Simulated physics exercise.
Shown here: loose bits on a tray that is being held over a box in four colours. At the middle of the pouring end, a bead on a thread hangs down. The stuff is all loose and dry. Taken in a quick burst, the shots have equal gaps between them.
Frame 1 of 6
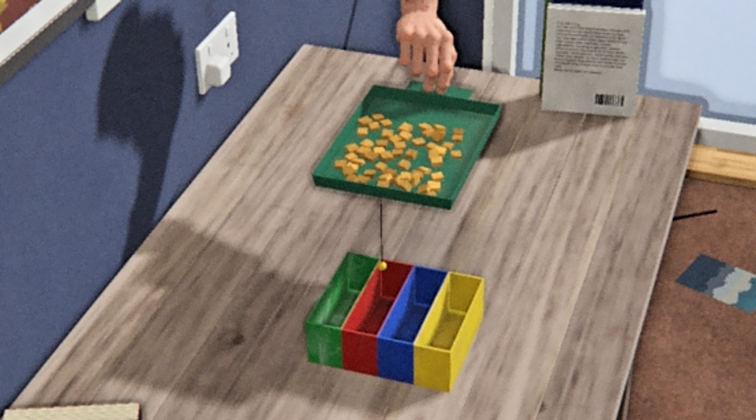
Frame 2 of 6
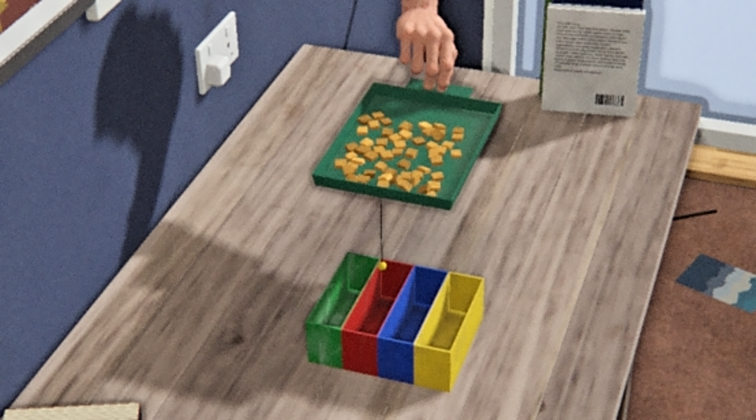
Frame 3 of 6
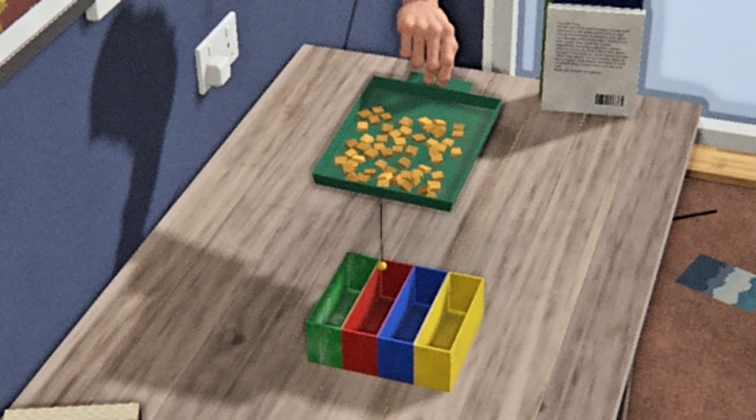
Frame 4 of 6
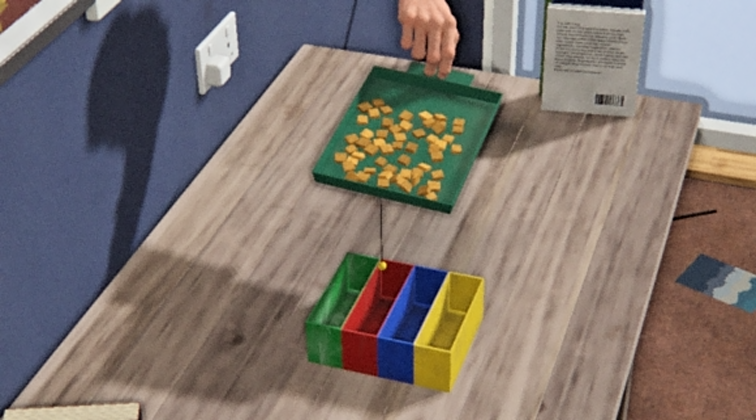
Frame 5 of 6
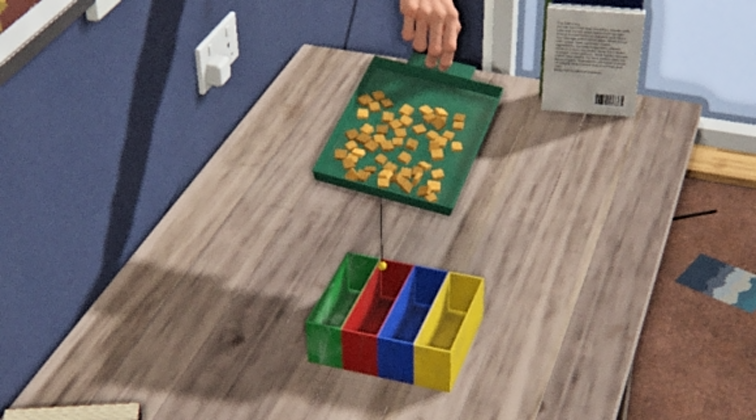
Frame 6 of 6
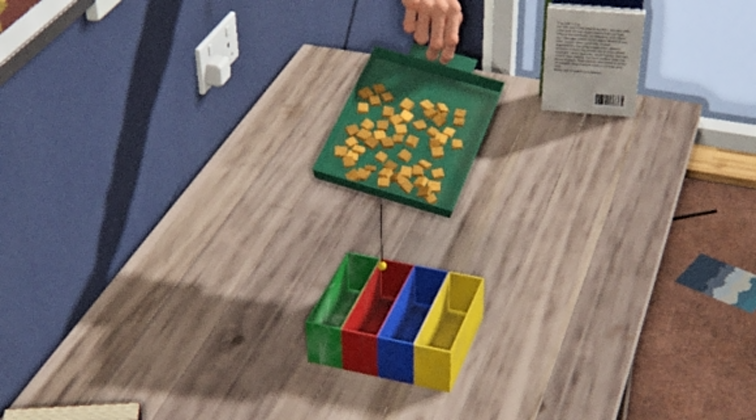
On a wooden table, a hand slowly raising the back of a green tray of cereal squares behind a four-coloured box.
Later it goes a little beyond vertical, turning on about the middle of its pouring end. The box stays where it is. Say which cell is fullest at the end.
The blue cell is fullest at the end.
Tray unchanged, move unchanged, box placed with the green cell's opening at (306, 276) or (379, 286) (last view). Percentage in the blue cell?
First position: Some 0 %; second position: Some 50 %.
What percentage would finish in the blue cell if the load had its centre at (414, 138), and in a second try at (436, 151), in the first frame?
In turn 50 and 30 in a hundred.
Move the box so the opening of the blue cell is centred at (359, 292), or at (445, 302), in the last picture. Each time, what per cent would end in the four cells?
20 %, 100 %.
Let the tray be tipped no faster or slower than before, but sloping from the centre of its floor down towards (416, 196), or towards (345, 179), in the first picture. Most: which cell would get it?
First aim: That blue cell. Second aim: The green one.
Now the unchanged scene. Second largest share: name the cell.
That would be the yellow cell, just behind the top one.
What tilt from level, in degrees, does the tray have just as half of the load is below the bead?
Angle: Close to 110°.
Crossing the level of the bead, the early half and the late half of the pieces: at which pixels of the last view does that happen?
First part (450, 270), rest (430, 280).
Just after the last frame, tray tipped steeply; every one on the tray.
A moment on, tray tipped right over; almost all on the tray; just a few in the yellow cell.
Further on, tray tipped past a quarter turn; roughly half in the blue cell; roughly a third in the yellow cell; about a tenth in the red cell.
When it is over, tray tipped past a quarter turn; roughly half in the blue cell; roughly a third in the yellow cell; about a tenth in the red cell; not one in the green cell.
